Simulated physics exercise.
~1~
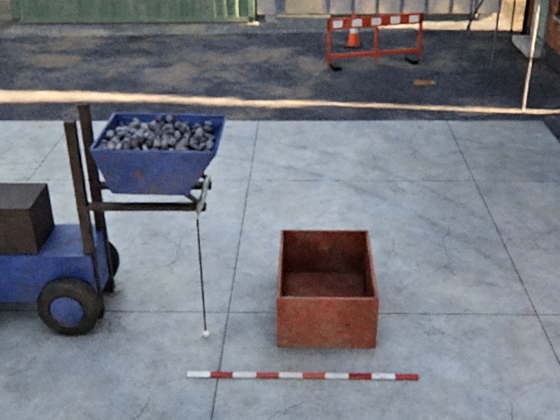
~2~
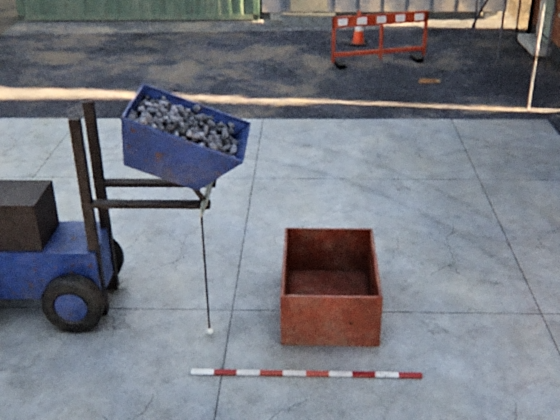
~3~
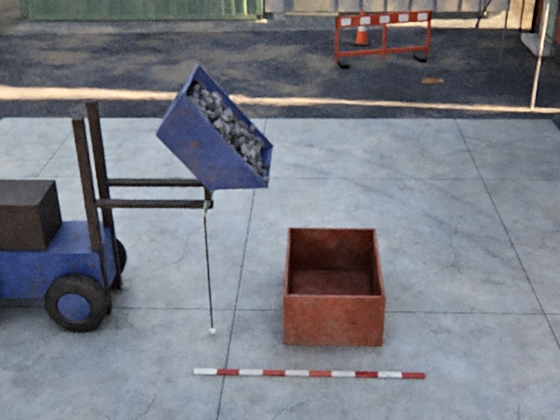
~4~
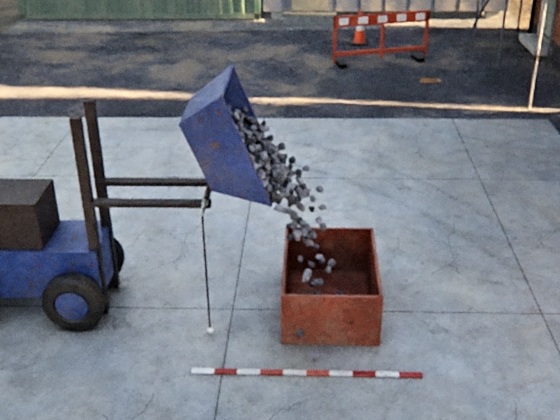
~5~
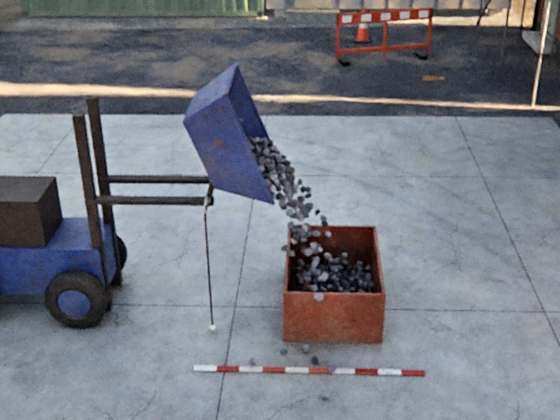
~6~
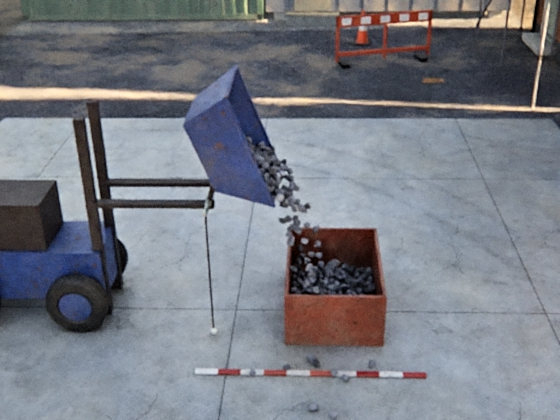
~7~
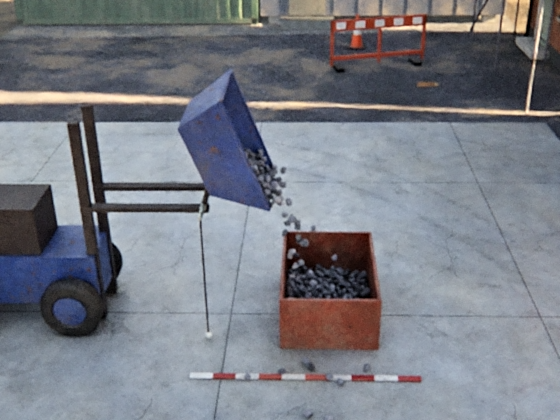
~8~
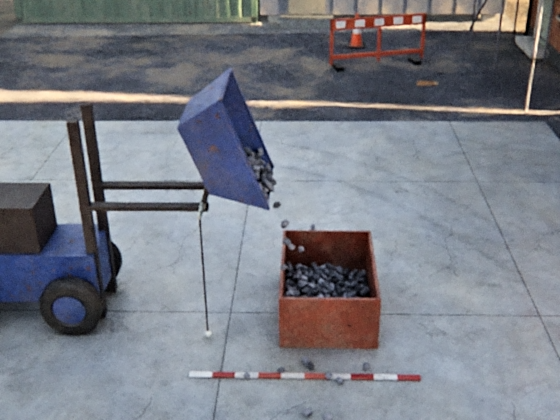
A blue forklift stands at the left of a pale paved yard, seen from above, holding a raised blue skip heaped with grey stones. An open rust-red box sits on the ground to its right, with a red and white striped pole lying in front and an orange barrier behind. The skip tips steeply to the right, and the stones slide toward its lower edge. They pour out in a stream into the box, while a few land near the striped pole. The flow thins to a trickle, leaving the box holding a pile and stones still in the tilted skip.
